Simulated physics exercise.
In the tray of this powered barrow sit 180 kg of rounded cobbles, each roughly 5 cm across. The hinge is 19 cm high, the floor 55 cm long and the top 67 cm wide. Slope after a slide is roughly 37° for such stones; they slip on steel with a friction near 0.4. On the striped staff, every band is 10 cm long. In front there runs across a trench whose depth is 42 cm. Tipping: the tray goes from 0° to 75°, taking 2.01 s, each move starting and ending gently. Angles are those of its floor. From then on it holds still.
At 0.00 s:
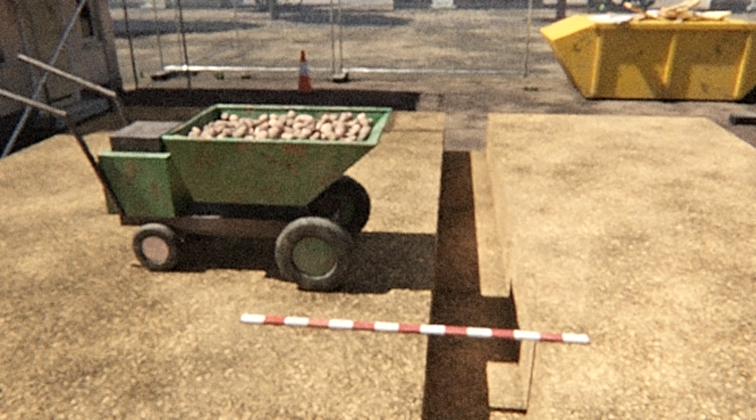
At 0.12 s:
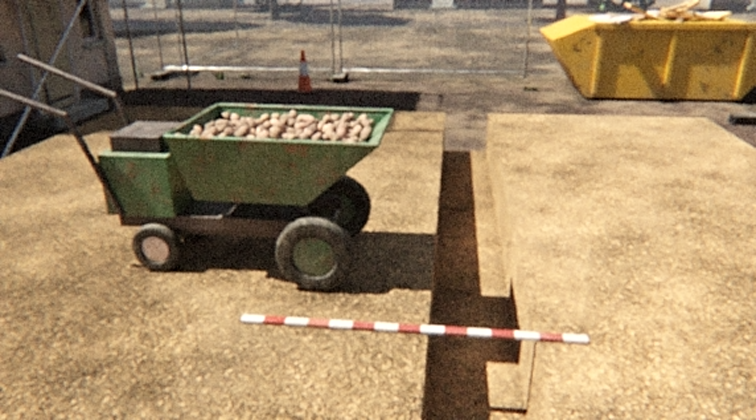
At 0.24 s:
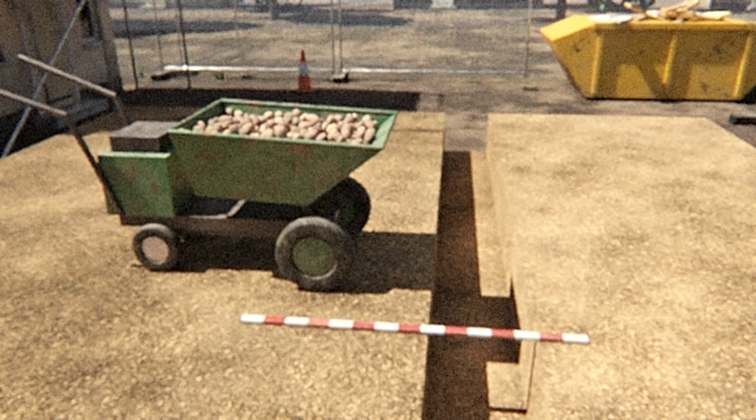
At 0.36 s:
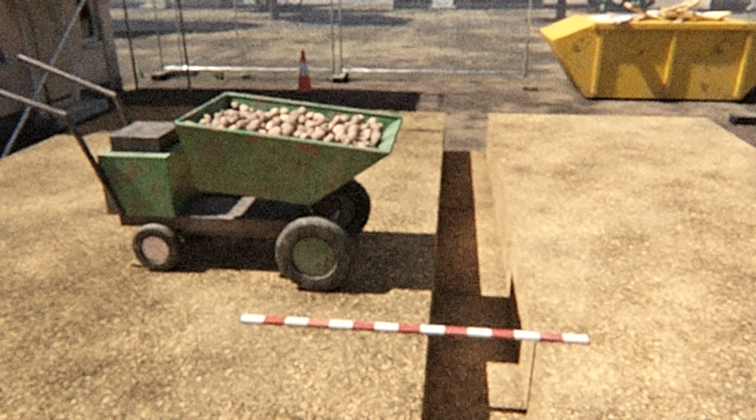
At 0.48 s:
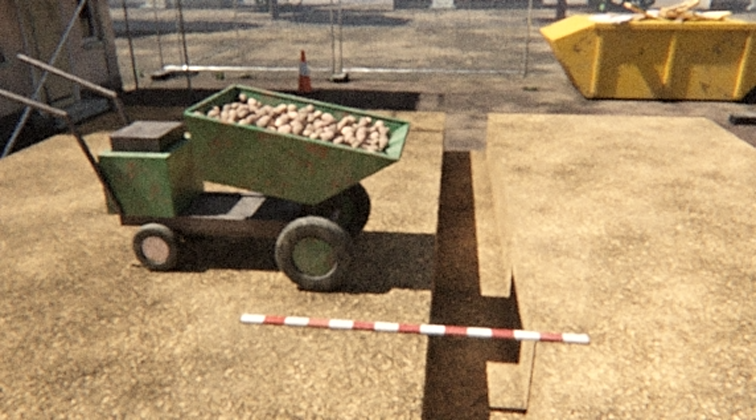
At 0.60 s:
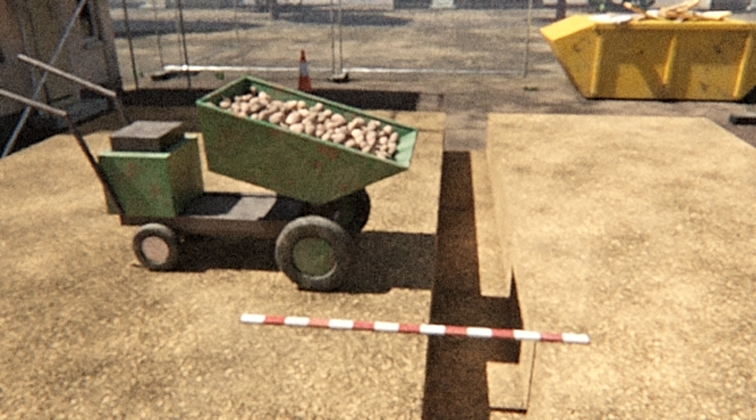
The green tray of a small wheeled barrow, loaded with rounded stones, tilted slowly and then more steeply toward the trench on the right, its back end rising while the wheels stayed put.
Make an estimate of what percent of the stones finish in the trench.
About 100 percent.
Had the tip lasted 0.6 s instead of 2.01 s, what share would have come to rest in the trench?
In that case, around 90%.
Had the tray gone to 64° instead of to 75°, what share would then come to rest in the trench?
Trench share: Approx. 100%.
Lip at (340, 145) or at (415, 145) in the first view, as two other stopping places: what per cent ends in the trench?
First spot about 85, second spot about 80 per cent.
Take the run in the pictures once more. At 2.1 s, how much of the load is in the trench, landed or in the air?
Roughly 85% by that time.
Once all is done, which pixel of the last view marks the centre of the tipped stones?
I'd point somewhere around (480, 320).
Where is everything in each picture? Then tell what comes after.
The first picture shows lip at (376, 144), floor tilted 0°, highest stones at (300, 123).
The second picture shows lip at (378, 145), floor tilted 1°, highest stones at (292, 123); the stones move at 0.1 m/s on average.
The third picture shows lip at (383, 148), floor tilted 3°, highest stones at (275, 121); the stones move at 0.2 m/s on average.
In the fourth picture, the tray is at 6°, its lip at (390, 153); the top of the load is at (239, 115); the stones move at 0.3 m/s on average.
The fifth picture shows lip at (399, 160), floor tilted 11°, highest stones at (245, 108); the stones move at 0.4 m/s on average.
The sixth picture shows lip at (409, 169), floor tilted 16°, highest stones at (248, 100); the stones move at 0.4 m/s on average.
After 1.5 s the floor is at 63°; 95 % in the tray, 5 % in the trench; the foremost stones are at (485, 263).
After 2.1 s the floor is at 75°; 17 % in the tray, 83 % in the trench; the foremost stones are at (517, 291).
After 2.5 s the floor is at 75°; 1 % in the tray, 99 % in the trench; the foremost stones are at (518, 301).
After 4.4 s the floor is at 75°; 0 % in the tray, 100 % in the trench; the foremost stones are at (520, 305).
